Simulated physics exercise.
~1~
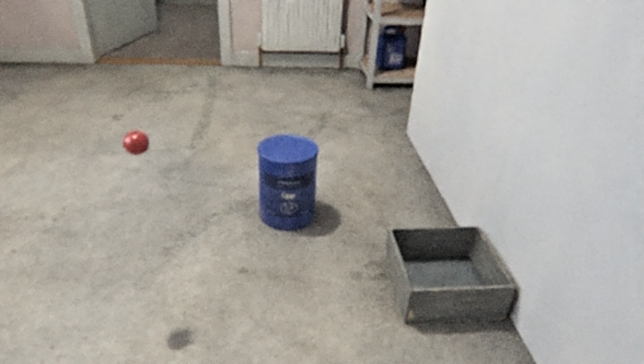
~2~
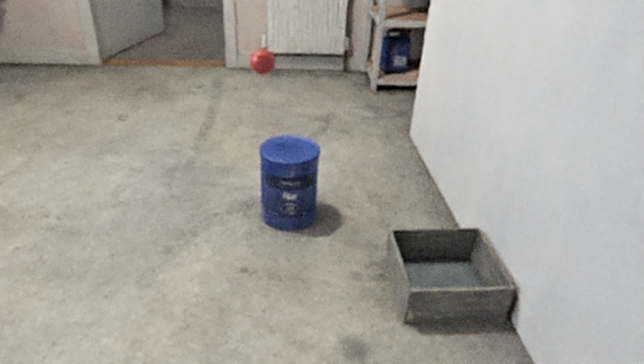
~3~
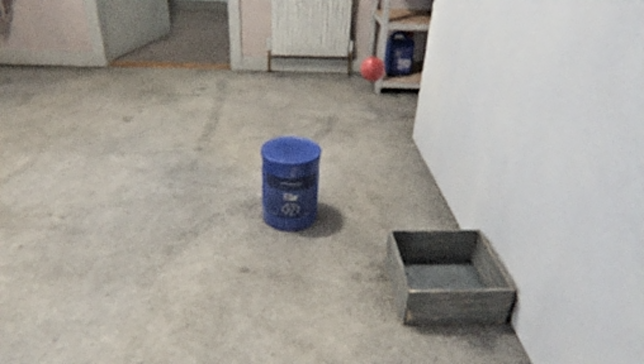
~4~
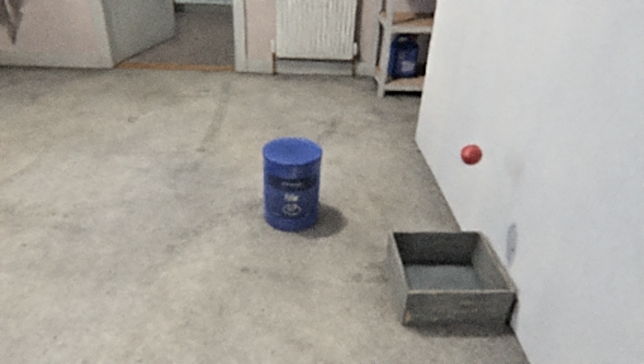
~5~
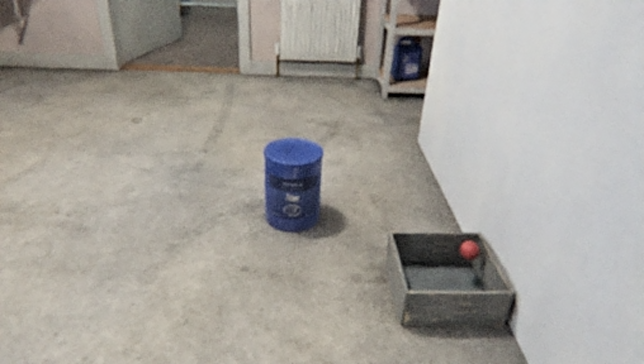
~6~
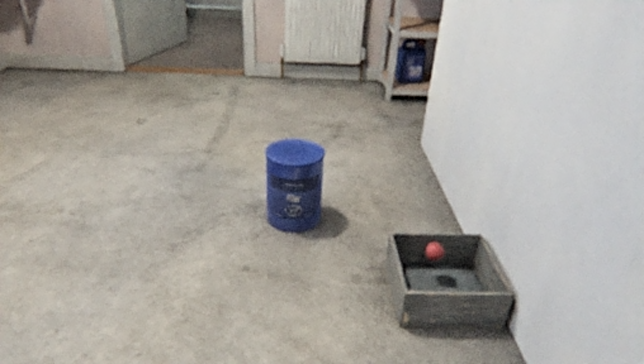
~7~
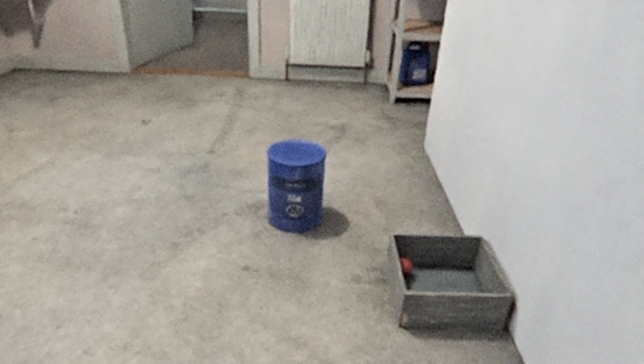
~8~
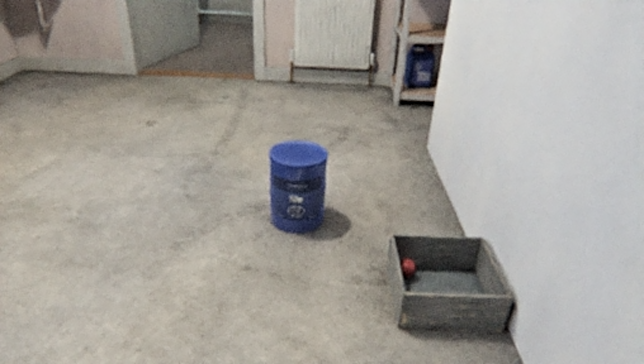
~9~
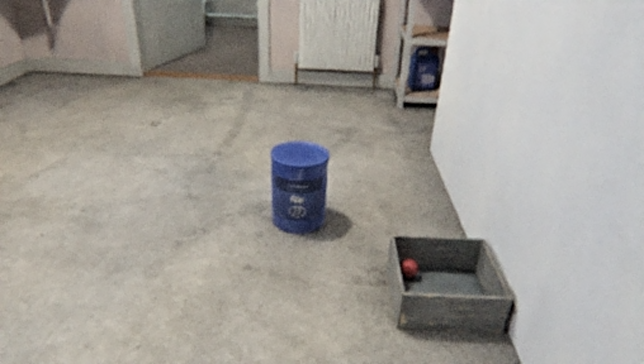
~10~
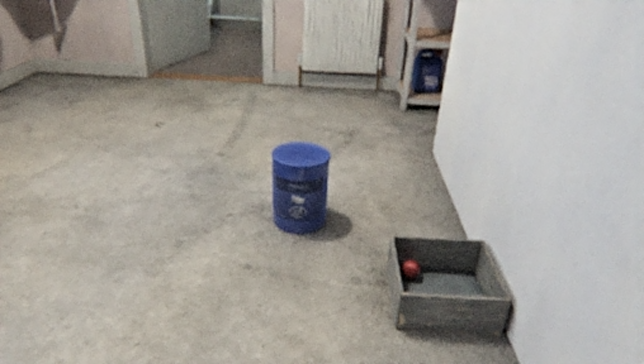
At the start, a small red apple is in the air on the left, while a blue pail with a lid stands on a grey floor and an empty open box sits to the right beside a white wall. The apple rises to the right, passing above and beyond the pail. It then curves downward near the wall and drops into the box. Inside, it moves left toward the near left corner and sinks lower. The apple comes to rest there, inside the box, while the pail stays standing in its place and the view drifts slightly sideways.
